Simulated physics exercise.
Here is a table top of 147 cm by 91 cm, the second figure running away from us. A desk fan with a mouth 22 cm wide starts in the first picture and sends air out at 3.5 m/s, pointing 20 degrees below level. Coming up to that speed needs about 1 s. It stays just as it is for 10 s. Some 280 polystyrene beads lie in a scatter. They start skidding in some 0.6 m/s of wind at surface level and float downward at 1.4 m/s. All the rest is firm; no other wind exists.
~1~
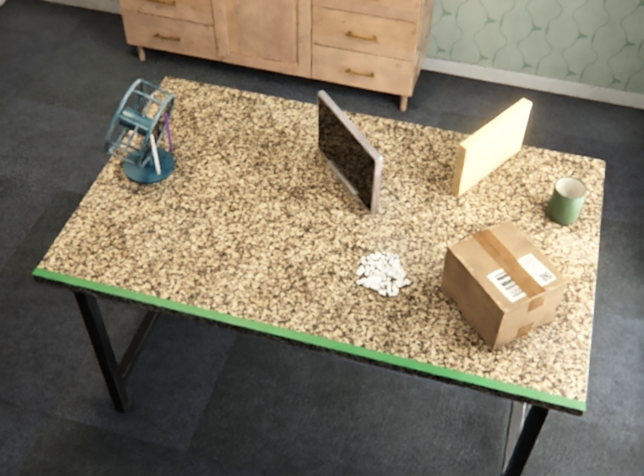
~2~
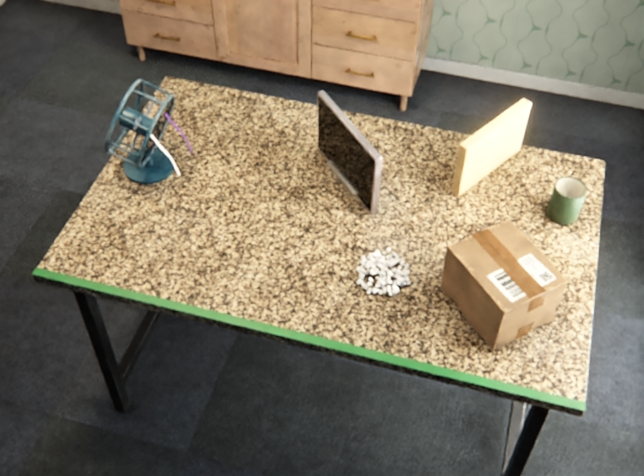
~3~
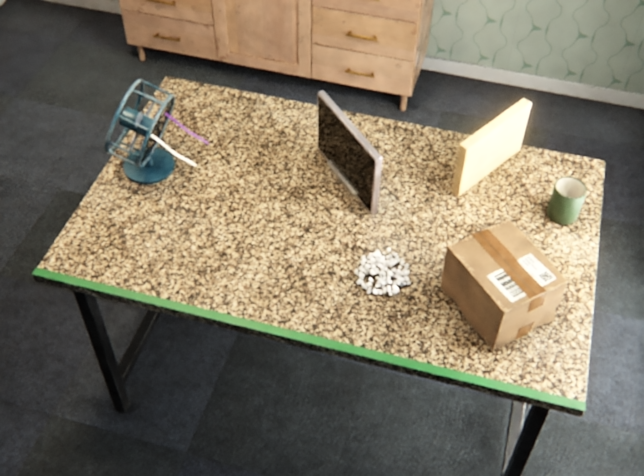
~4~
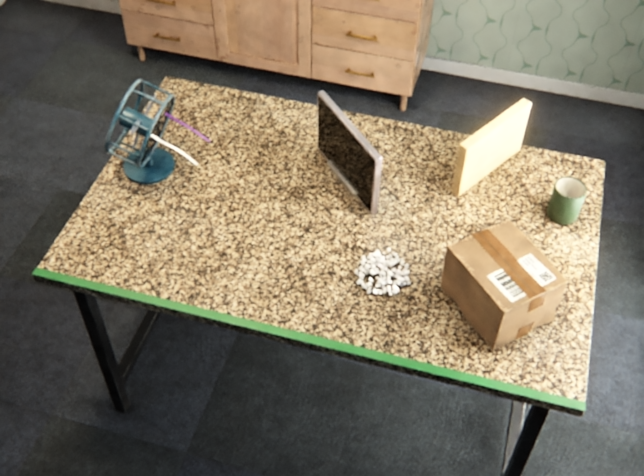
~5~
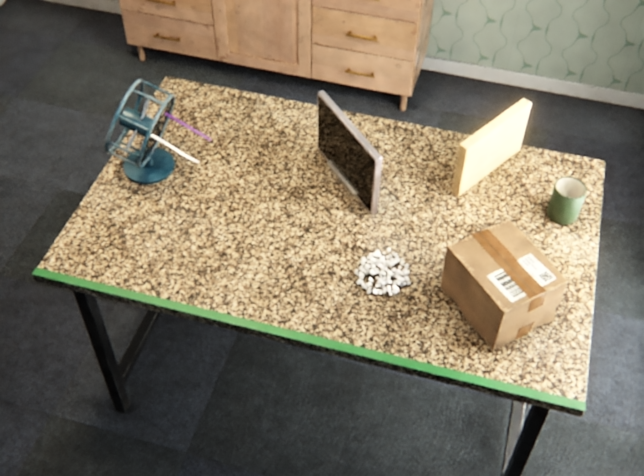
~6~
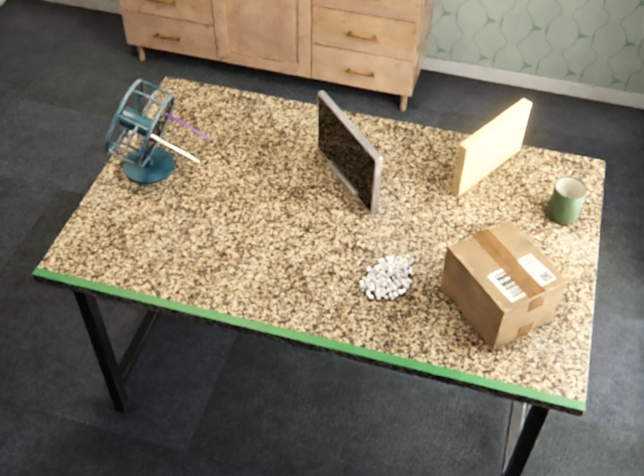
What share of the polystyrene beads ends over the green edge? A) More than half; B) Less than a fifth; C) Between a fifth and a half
(A) More than half.
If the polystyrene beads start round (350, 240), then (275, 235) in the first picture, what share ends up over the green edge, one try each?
About 60 and 100 in a hundred, in that order.
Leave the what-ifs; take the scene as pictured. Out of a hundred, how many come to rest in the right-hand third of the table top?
Roughly 0 %.
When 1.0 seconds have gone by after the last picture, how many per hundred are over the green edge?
About 90 %.
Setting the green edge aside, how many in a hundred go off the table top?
Roughly 5 per cent.
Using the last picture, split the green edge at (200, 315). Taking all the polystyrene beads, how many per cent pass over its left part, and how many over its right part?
I'd guess near 0 percent left and close to 90 percent right.
Then, 1.0 s after the last picture, 93 % are over the green edge; 99 % have settled or left.
Then, 2.2 s after the last picture, 93 % are over the green edge; 100 % have settled or left.
Then, 4.6 s after the last picture, 93 % are over the green edge; 100 % have settled or left.
Then, 9.1 s after the last picture, at the end, 93 % are over the green edge.
